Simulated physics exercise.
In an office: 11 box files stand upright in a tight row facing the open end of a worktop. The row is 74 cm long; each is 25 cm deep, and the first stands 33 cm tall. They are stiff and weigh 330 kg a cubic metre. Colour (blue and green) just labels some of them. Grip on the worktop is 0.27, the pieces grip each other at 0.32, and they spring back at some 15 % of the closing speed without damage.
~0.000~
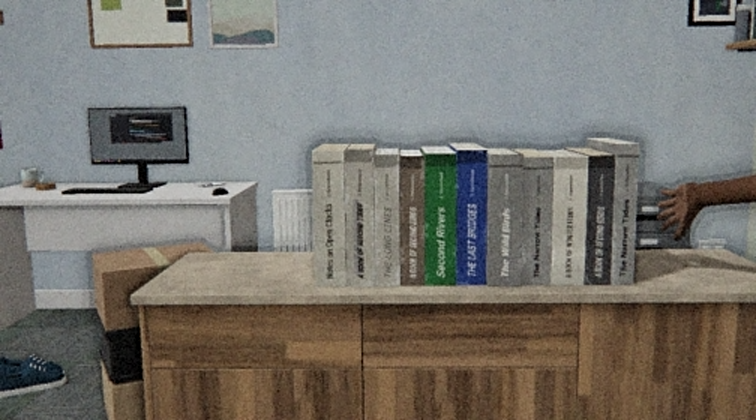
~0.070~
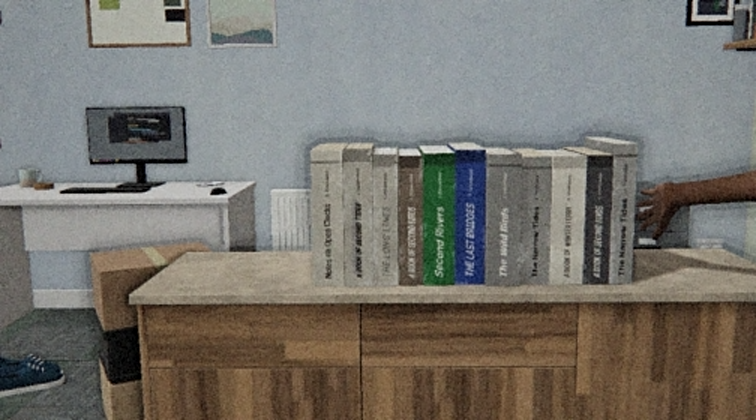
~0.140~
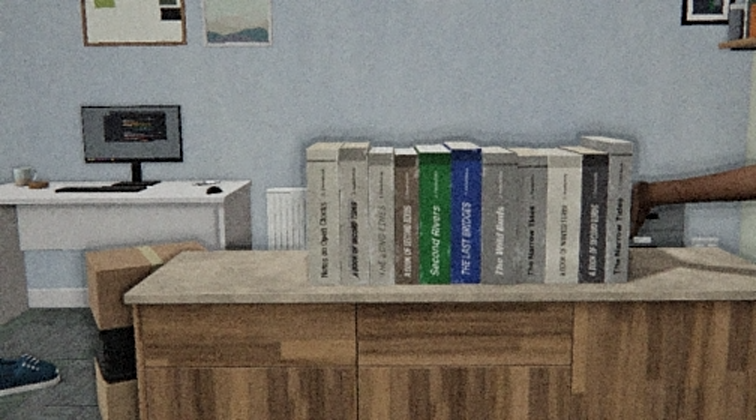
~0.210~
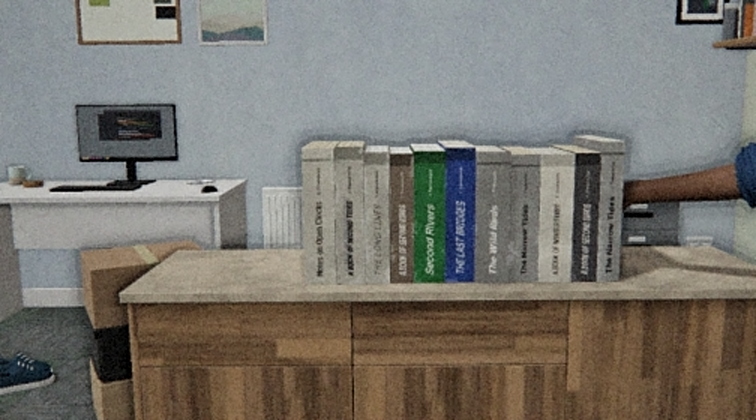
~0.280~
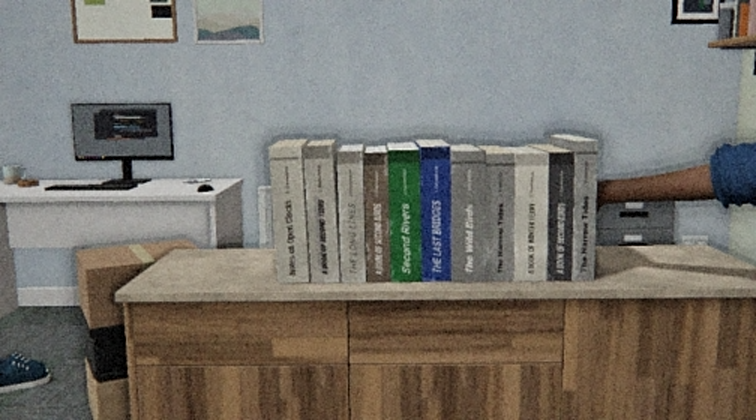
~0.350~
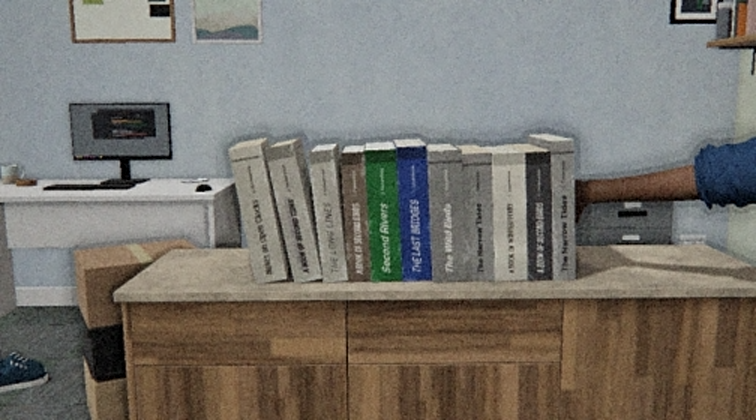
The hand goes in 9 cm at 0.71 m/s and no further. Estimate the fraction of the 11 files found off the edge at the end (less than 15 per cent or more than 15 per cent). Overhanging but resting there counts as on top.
It comes to less than 15 per cent.
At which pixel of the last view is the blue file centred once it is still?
At about (359, 214).
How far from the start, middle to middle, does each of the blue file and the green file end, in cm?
Blue 20, green 30.
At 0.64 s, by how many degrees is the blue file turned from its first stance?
Roughly 30°.
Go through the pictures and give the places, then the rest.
In the first picture (places mark the middle of the side facing us; the camera pans a little), hand (690, 202) 14 cm from the first; blue file (472, 219); green file (441, 221); nothing disturbed.
In the second picture, hand (668, 202) 9 cm from the first; green file (439, 221).
In the third picture, hand (643, 201) 43 mm from the first; green file (435, 220).
In the fourth picture, hand 7 mm in; blue file (460, 216).
In the fifth picture, hand 57 mm in; green file (405, 217) shifted 49 mm; blue file (436, 215) shifted 50 mm; 11 disturbed, none off the edge.
In the sixth picture, hand (578, 199) 9 cm in, stopped; green file (384, 217) shifted 10 cm; blue file (415, 215) shifted 10 cm; steepest lean 11°, the file at (294, 214); 11 disturbed, none off the edge.
After 0.42 s, none of the 11 files off the edge, 11 disturbed; green file leaning 9°; blue file leaning 9°.
After 0.64 s, none of the 11 files off the edge, 11 disturbed; green file leaning 29°; blue file leaning 29°.
At rest (1.4 s), none of the 11 files off the edge, 11 disturbed; green file leaning 43°; blue file leaning 41°. That is 0 per cent. As the last picture would show them, middles, green file near (320, 217), blue file near (359, 214).
